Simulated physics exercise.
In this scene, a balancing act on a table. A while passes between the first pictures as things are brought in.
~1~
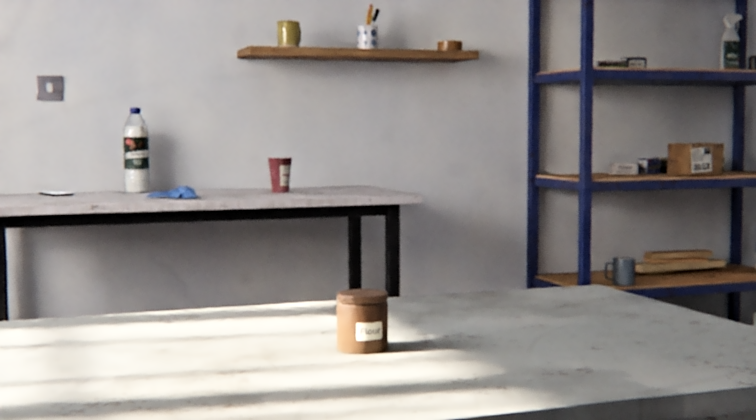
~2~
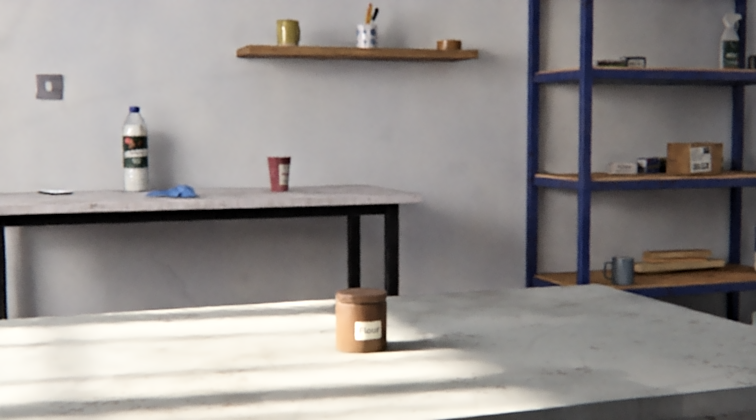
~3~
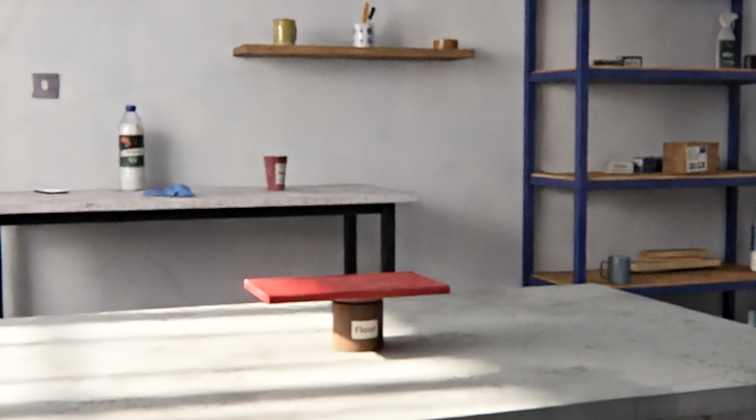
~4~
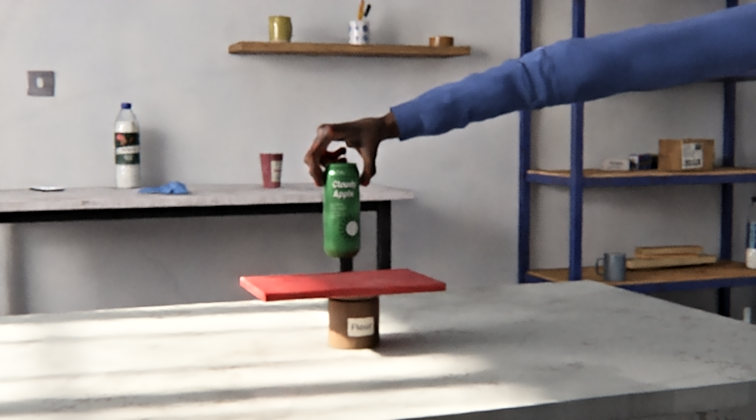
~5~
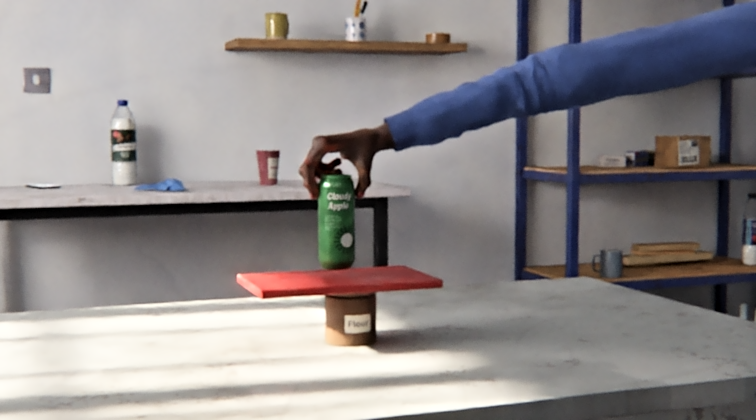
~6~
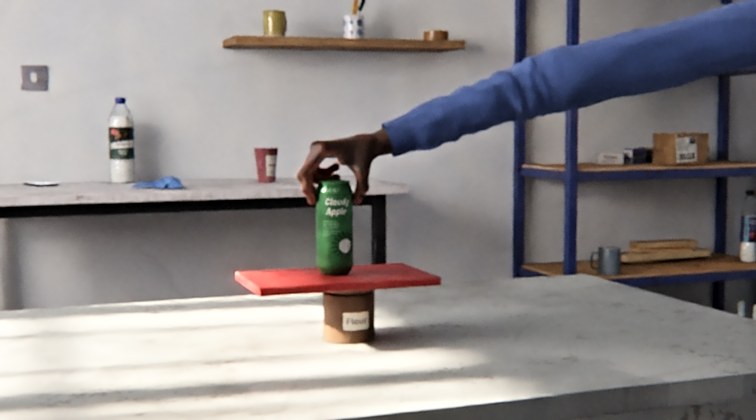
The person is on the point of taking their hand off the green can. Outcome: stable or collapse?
I expect the stack to stay settled.
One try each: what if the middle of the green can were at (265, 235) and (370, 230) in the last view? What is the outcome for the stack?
Topples, then stands firm.
Then, 0.80 s past the last view, things are still on the move.
Then, 1.70 s past the last view, nothing moves.
Finally, all 3 still in place. Final places as the last picture's camera would see them, green can near (334, 228). The stack stays up.
